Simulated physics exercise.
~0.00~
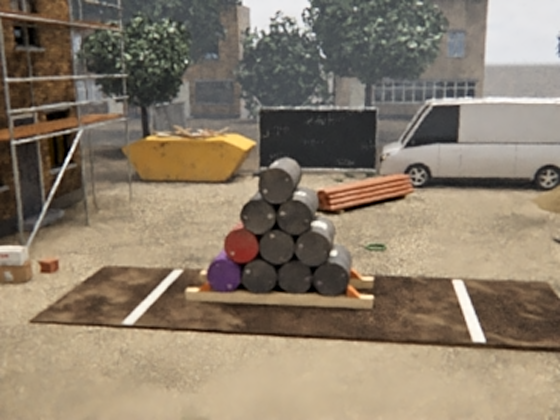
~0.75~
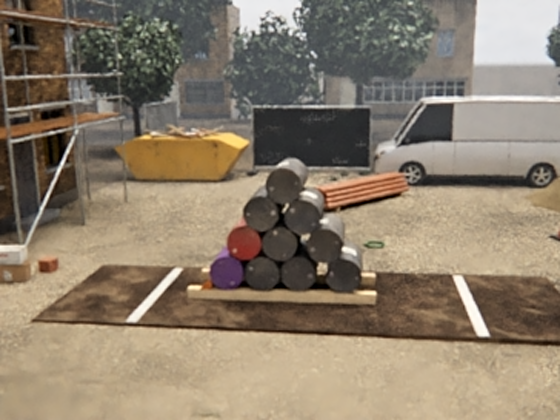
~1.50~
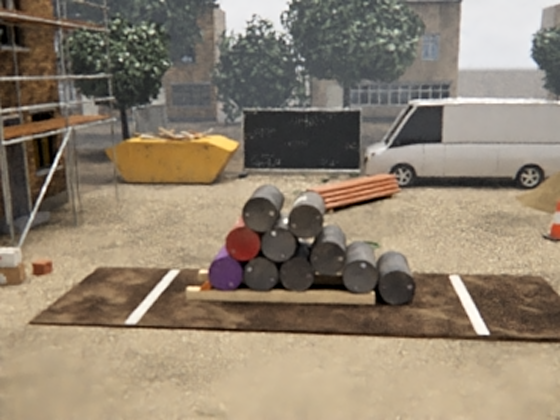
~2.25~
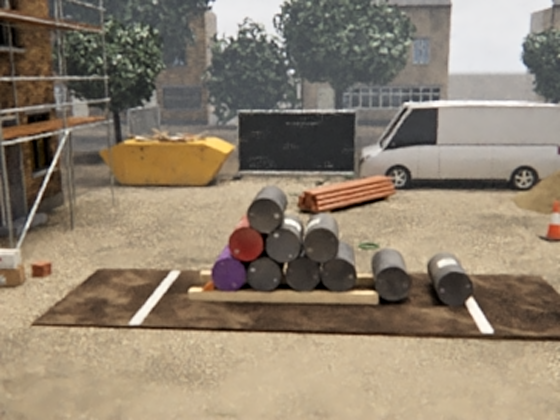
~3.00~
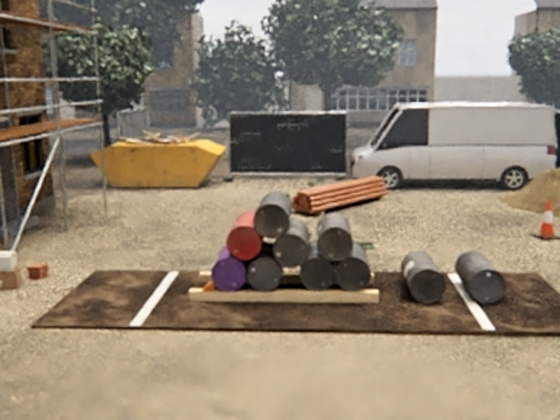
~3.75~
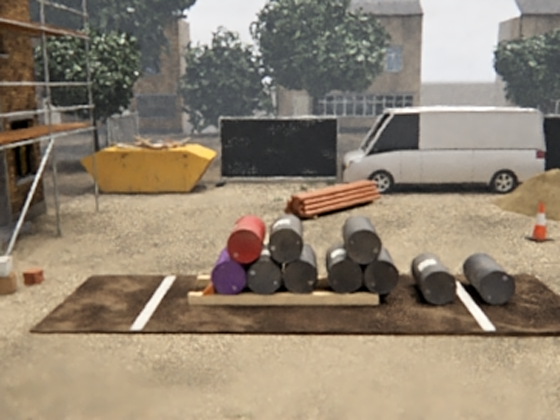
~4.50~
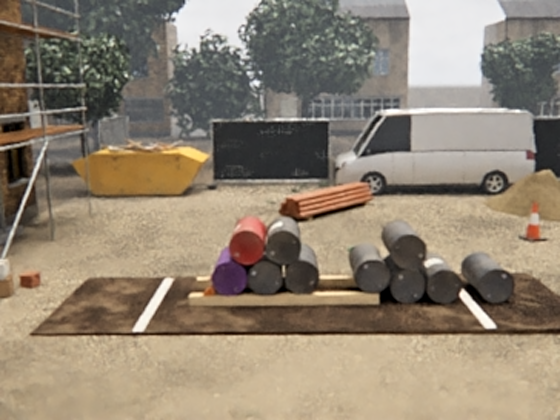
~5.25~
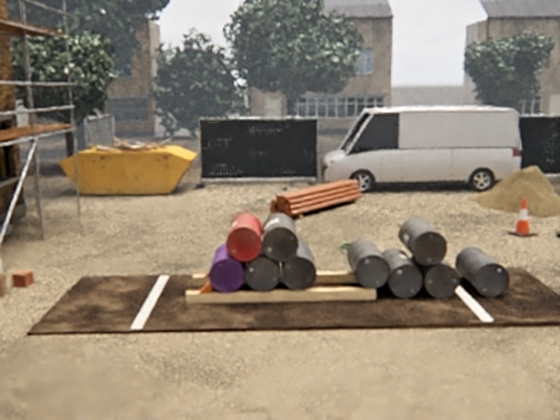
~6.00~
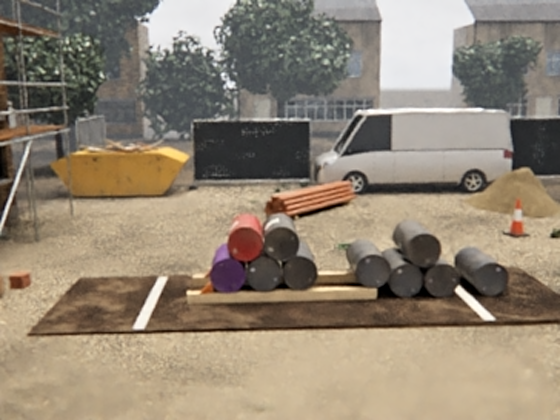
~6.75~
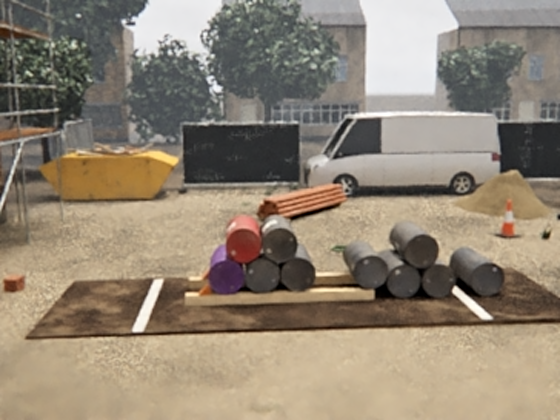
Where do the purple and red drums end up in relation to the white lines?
Both stay between the white lines, with the purple drum at the lower left of the stack and the red one resting on other drums, so neither crosses a line.
